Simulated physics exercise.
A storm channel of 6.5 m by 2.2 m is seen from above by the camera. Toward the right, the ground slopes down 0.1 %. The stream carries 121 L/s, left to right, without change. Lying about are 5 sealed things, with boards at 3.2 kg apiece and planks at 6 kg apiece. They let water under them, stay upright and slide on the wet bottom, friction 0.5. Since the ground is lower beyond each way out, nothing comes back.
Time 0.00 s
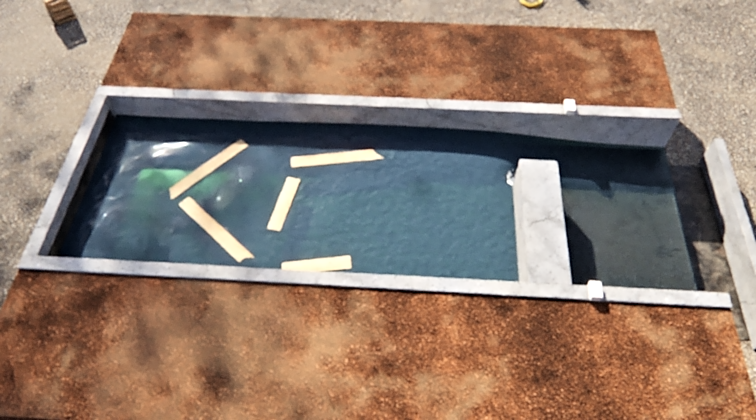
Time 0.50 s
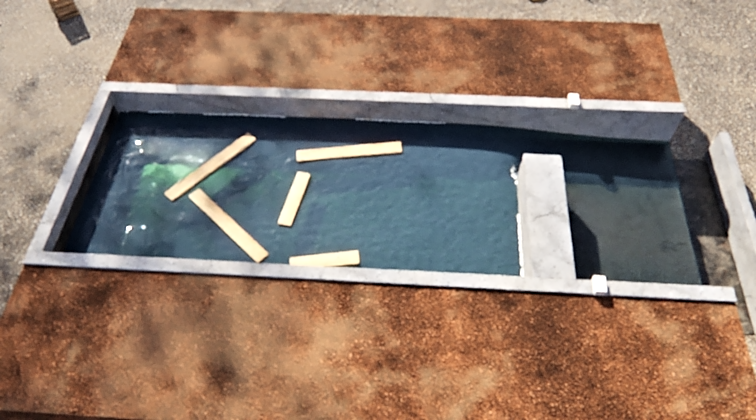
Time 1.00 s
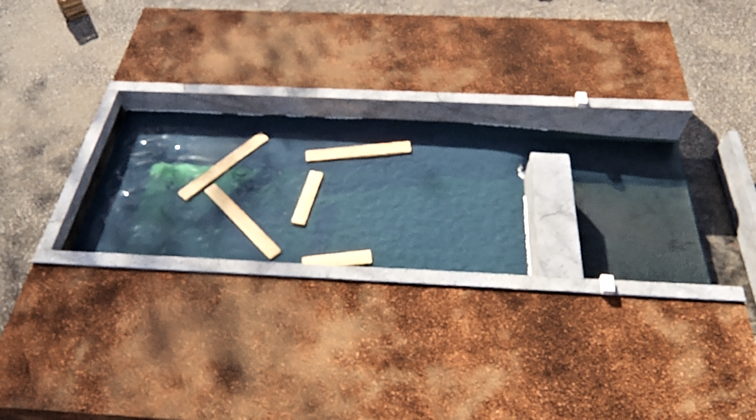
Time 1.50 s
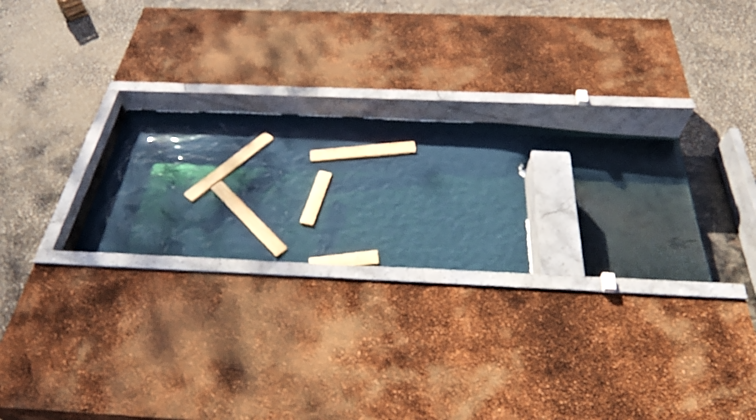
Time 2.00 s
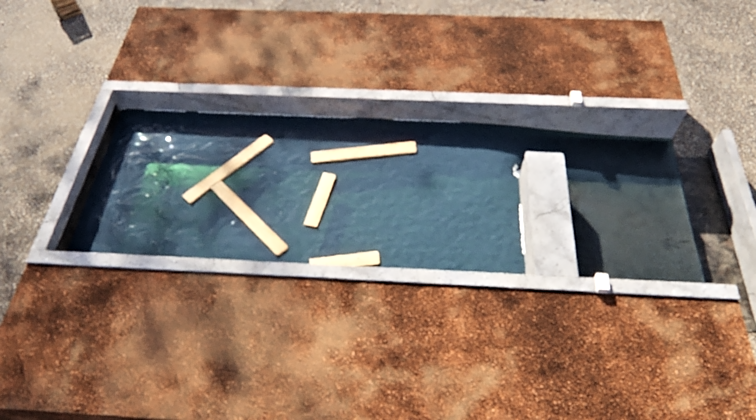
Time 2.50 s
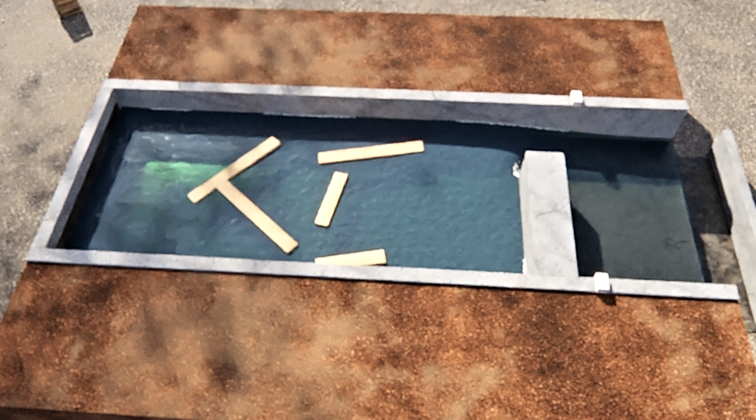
Five pale pieces of wood floated slowly to the right along a walled channel of dark water, beginning spread apart, and two on the left came together while a greenish patch shimmered behind them.
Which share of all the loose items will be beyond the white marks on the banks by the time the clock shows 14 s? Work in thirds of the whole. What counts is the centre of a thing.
Most likely a third but not two thirds.
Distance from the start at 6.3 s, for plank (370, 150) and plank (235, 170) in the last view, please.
In turn they sit 120 cm and 100 cm away.
After 3.5 s 0 of 5 are over the mark; 5 afloat.
After 6.3 s 0 of 5 are over the mark; 5 afloat.
After 10.0 s 2 of 5 are over the mark; 4 afloat.
After 14.0 s 2 of 5 are over the mark; 3 afloat.
